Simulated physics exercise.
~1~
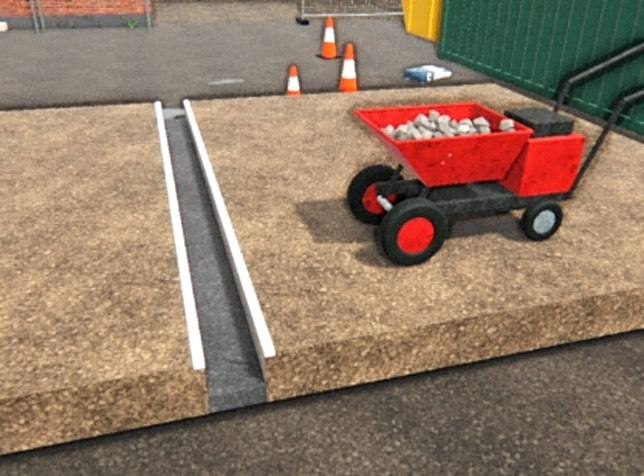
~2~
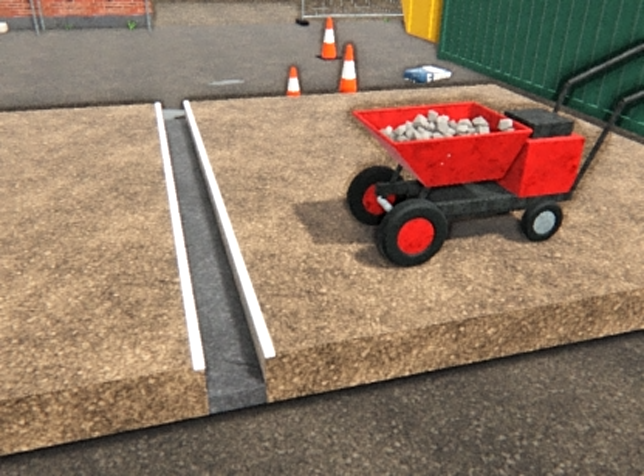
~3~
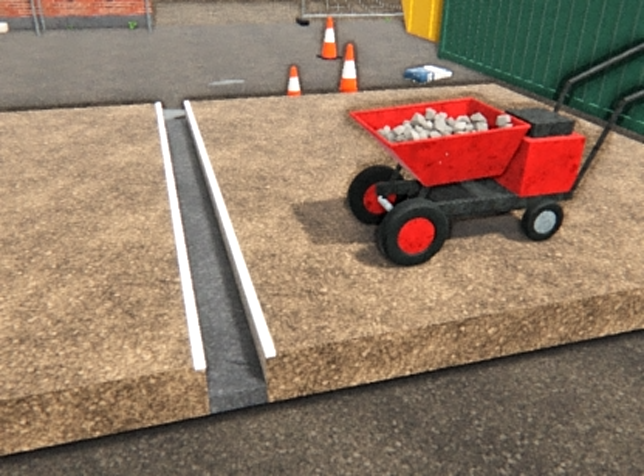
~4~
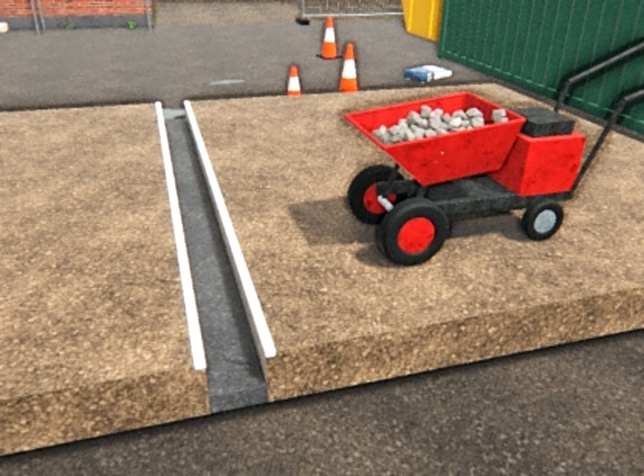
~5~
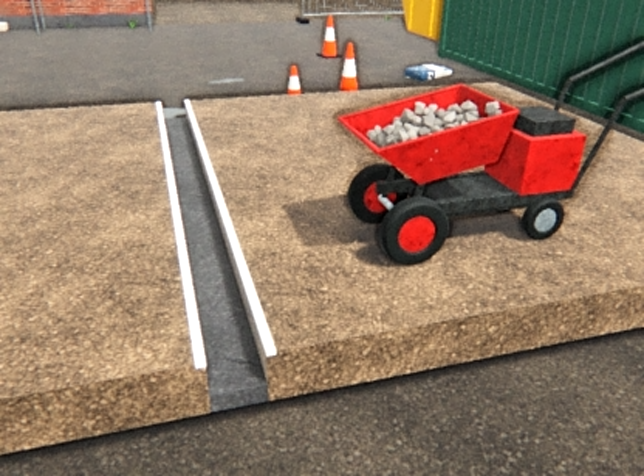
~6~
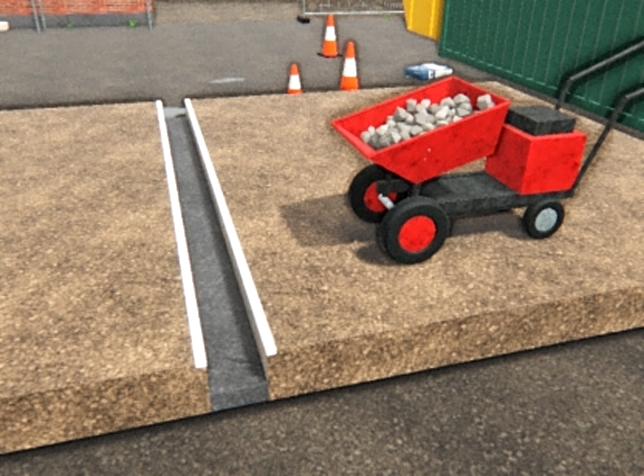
On a patch of brown ground beside a narrow trench with white edges, a red powered barrow full of broken stones stood still, then its skip slowly tilted forward to the left.
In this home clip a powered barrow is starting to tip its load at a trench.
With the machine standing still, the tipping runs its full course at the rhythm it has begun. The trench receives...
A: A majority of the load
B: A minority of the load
B, A minority of the load.
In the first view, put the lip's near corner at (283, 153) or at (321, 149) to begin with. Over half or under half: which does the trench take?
Spot 1 gives the minor portion, spot 2 gives the bigger portion.
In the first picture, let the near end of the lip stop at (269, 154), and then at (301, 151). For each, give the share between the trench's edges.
Roughly 10 per cent at the first spot and 60 per cent at the second.
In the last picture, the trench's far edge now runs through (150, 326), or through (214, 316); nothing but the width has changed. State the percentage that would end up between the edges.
Respectively, 30 % and 30 %.
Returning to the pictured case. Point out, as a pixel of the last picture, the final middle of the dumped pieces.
I'd mark it at roughly (258, 256).
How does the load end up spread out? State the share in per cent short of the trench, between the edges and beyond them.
Roughly: Short 55, between 35, beyond 0 per cent.
Just after the last frame, skip tipped steeply; every one in the skip.
A moment on, skip tipped right over; roughly half in the skip; roughly half short of the trench; just a few in or heaped over the trench; just a few falling.
Further on, skip tipped right over; about a tenth in the skip; roughly half short of the trench; roughly a third in or heaped over the trench; just a few beyond it.
When it is over, skip tipped right over; about a tenth in the skip; roughly half short of the trench; roughly a third in or heaped over the trench; just a few beyond it.
